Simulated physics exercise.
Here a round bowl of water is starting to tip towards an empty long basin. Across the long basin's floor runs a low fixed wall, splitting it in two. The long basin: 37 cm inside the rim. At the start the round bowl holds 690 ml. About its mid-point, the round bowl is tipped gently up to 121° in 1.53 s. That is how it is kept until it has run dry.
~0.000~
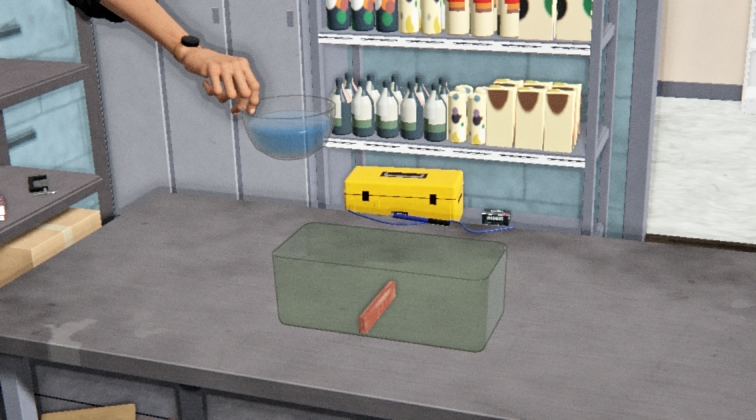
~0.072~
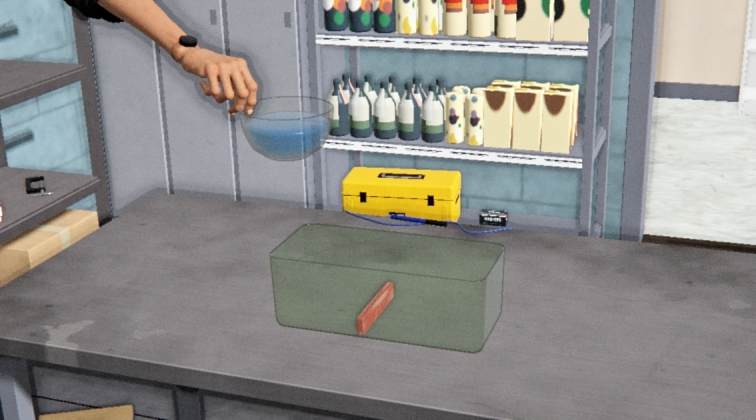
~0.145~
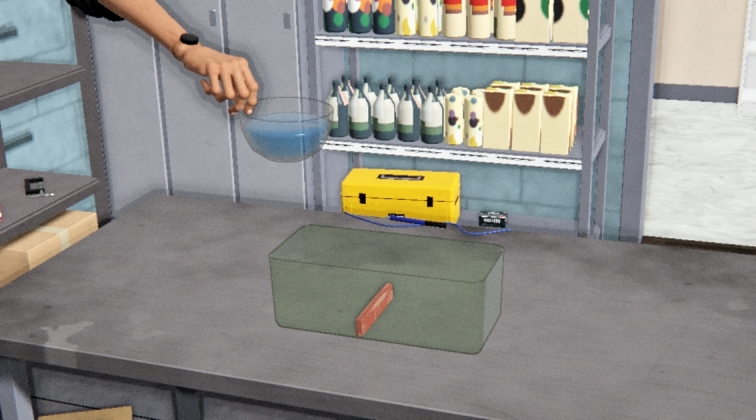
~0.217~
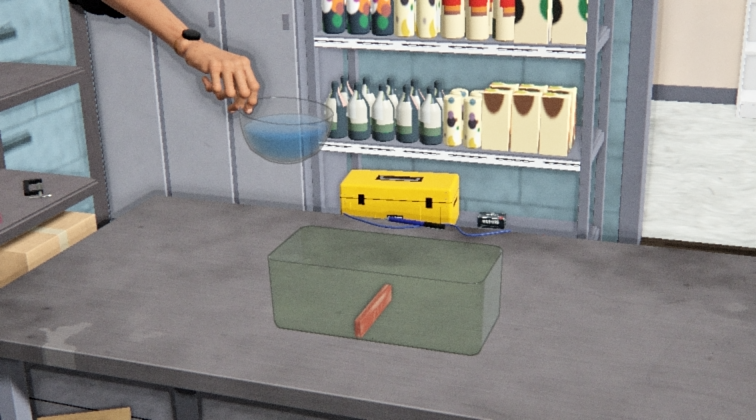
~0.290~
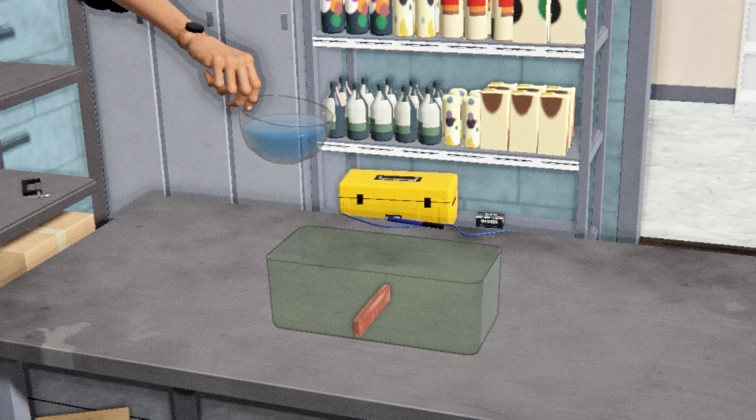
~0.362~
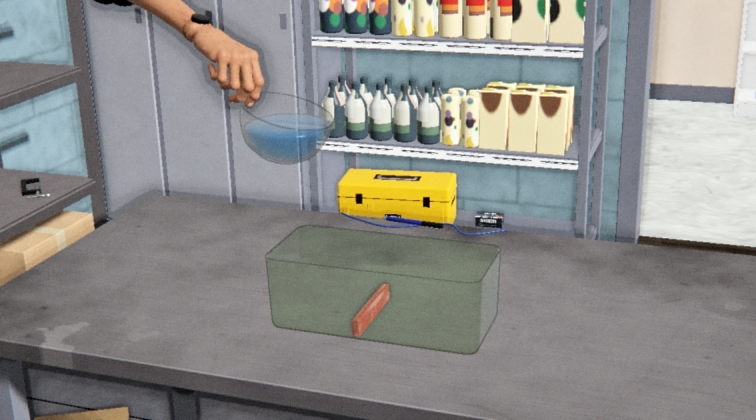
A hand holds a glass bowl of blue water and slowly tilts it to the right.
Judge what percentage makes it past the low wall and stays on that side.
Some 61 per cent makes it over and stays.
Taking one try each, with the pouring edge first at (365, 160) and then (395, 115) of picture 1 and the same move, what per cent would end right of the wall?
I'd say 80 percent on the first go, 90 percent on the next.
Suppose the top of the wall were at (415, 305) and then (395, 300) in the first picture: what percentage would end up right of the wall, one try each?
Result: 15 per cent, then 25 per cent.
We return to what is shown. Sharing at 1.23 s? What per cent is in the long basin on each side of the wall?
About 32 left, about 60 right.
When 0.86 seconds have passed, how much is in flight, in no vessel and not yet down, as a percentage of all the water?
Estimate: Some 40 % of the total.
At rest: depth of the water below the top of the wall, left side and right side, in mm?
Measured: Left around 20 mm, right around 18 mm.
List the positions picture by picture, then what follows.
In the first picture, it leans 0°; its right rim is at (332, 111); the water meets the walls at (252, 117) and (331, 122); the long basin's rim runs from (289, 239) to (498, 263); the wall's top is at (378, 300).
In the second picture, it leans 1°; its right rim is at (329, 112); the water meets the walls at (249, 118) and (328, 124).
In the third picture, it leans 3°; its right rim is at (329, 115); the water meets the walls at (250, 119) and (328, 126).
In the fourth picture, it leans 6°; its right rim is at (329, 119); the water meets the walls at (249, 120) and (328, 127).
In the fifth picture, it leans 10°; its right rim is at (329, 123); the water meets the walls at (249, 120) and (328, 128).
In the sixth picture, it leans 16°; its right rim is at (329, 127); the water meets the walls at (249, 121) and (329, 127).
By 0.86 s the tilt is 72° and 41 per cent is still to pour, 4 is left of the wall and 16 right of it.
By 1.23 s the tilt is 110° and 0 per cent is still to pour, 33 is left of the wall and 61 right of it.
By 1.61 s the tilt is 121° and 0 per cent is still to pour, 37 is left of the wall and 62 right of it.
By 2.03 s the tilt is 121° and 0 per cent is still to pour, 38 is left of the wall and 61 right of it.
At rest 38 per cent lies left of the wall, 61 right of it and 1 outside.
